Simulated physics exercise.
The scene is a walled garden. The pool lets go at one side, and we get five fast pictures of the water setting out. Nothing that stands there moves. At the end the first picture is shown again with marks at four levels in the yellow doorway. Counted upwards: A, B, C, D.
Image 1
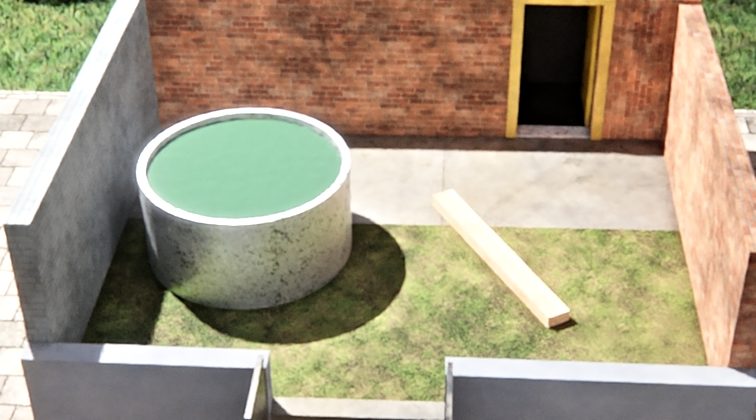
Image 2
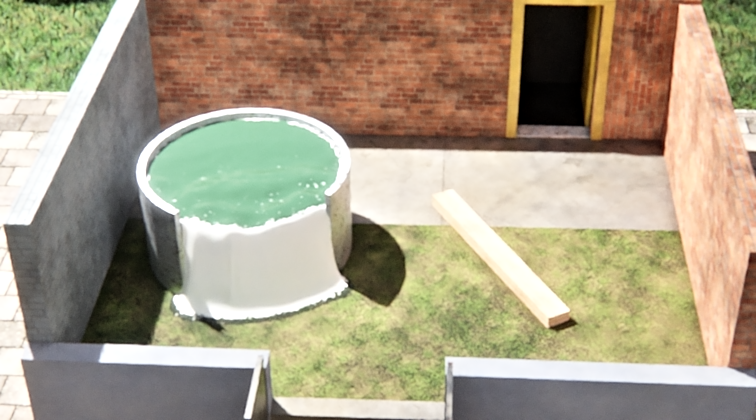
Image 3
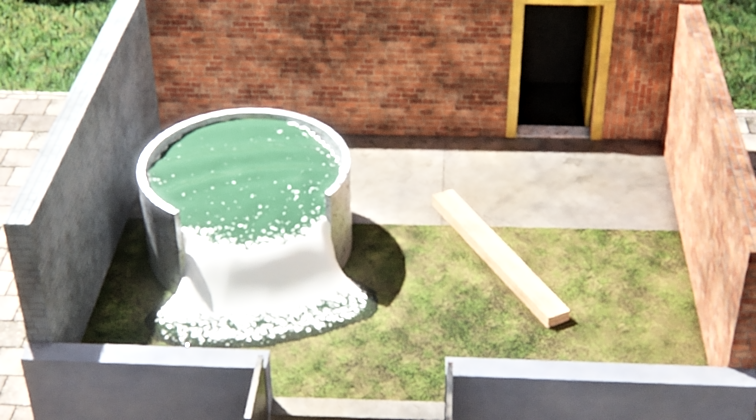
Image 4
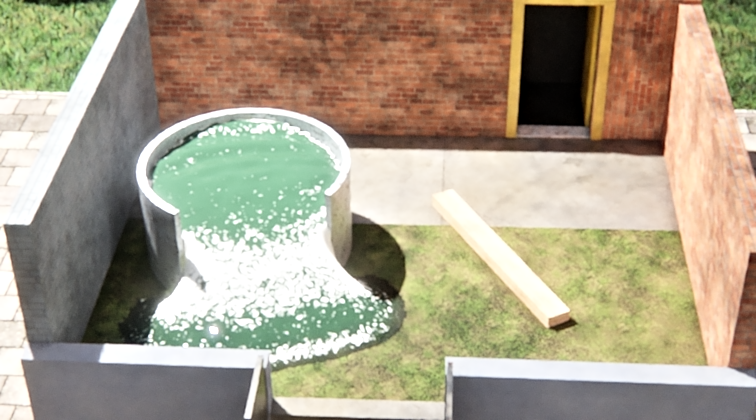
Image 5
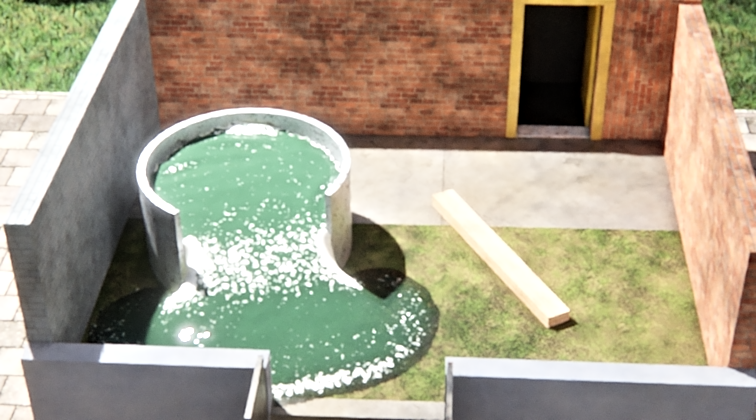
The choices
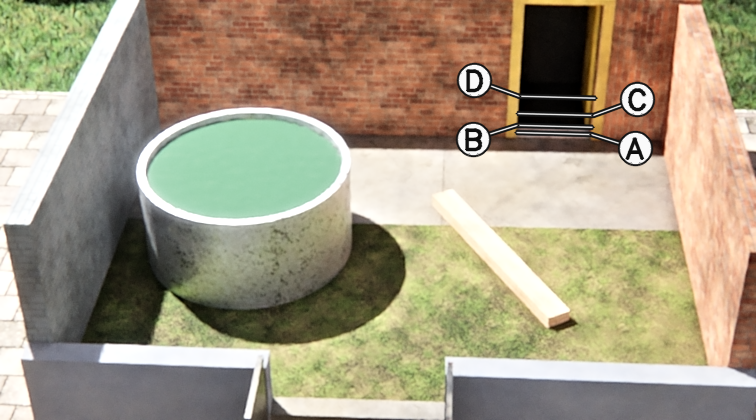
The clip opens on a walled garden where green water sits still in a round pool beside a wooden plank. The pool's front opens and white, foaming water pours through onto the grass, then spreads into a widening green puddle toward the front wall while the plank stays still.
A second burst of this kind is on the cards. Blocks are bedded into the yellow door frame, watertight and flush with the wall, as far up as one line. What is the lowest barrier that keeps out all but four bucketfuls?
A will do.
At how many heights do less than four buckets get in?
All of them.
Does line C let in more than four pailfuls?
No, not at all.
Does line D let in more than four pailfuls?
No.
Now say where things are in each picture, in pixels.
In the first frame, water in the pool at rest, its middle at (245, 169); foot of the yellow doorway at (553, 138); open gate at (357, 349).
In the second frame, 2 % of the ground under water, visible out to (346, 284).
In the third frame, 6 % of the ground under water, visible out to (155, 320).
In the fourth frame, 10 % of the ground under water, visible out to (395, 323).
In the fifth frame, 18 % of the ground under water, visible out to (419, 309).
In white, A at (554, 133); B at (554, 126); C at (555, 114); D at (557, 97); from the bottom up A, B, C, D.
With A, a bucket or two gets in.
With B, nothing gets over.
With C, nothing gets over.
With D, nothing gets over.
